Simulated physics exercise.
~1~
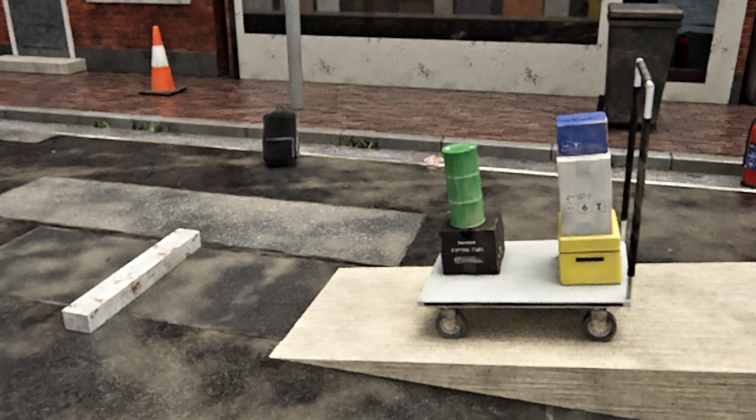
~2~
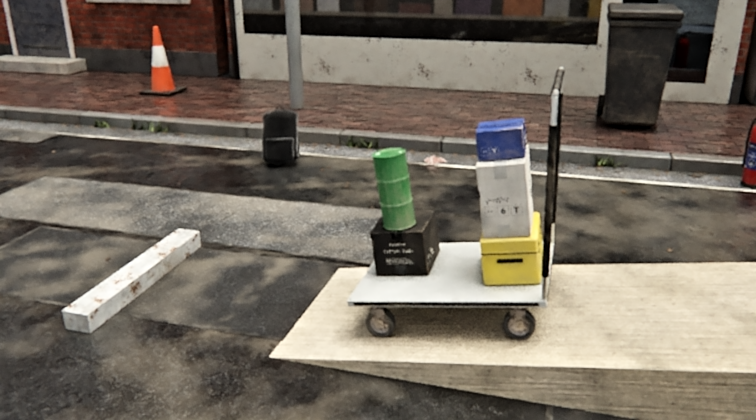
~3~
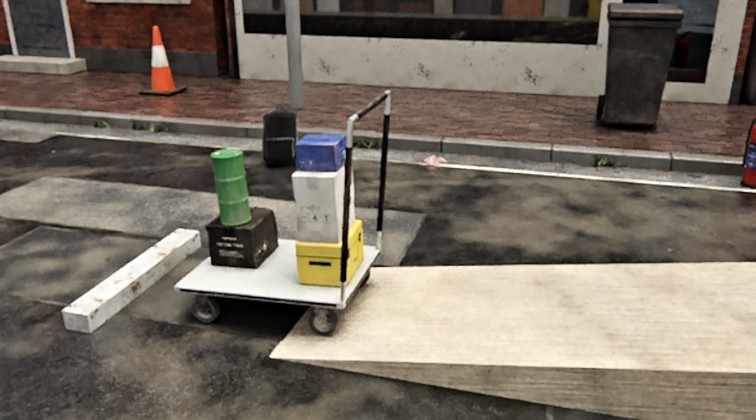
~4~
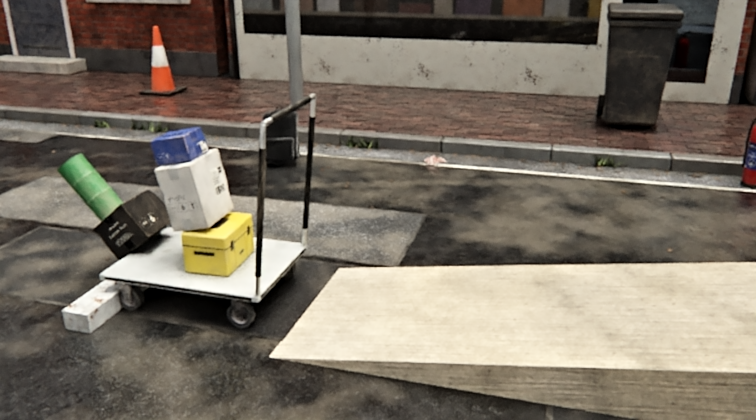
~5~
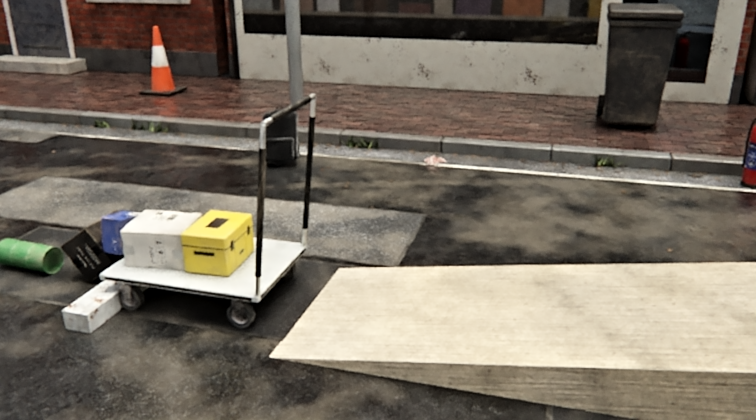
A flat trolley with a pale deck and an upright handle stands on a light ramp at the right of a street, seen from a fixed, slightly raised view. A green canister sits on a black parcel at its left, and a blue parcel tops a white box on a yellow toolbox at its right. The trolley rolls left down onto the dark ground and stops at a white kerb block. The canister and black parcel tip forward as the white box and blue parcel lean left. Finally the canister, black parcel and blue parcel lie toppled off the trolley, the white box lies tipped on the deck, and the yellow toolbox stays upright.
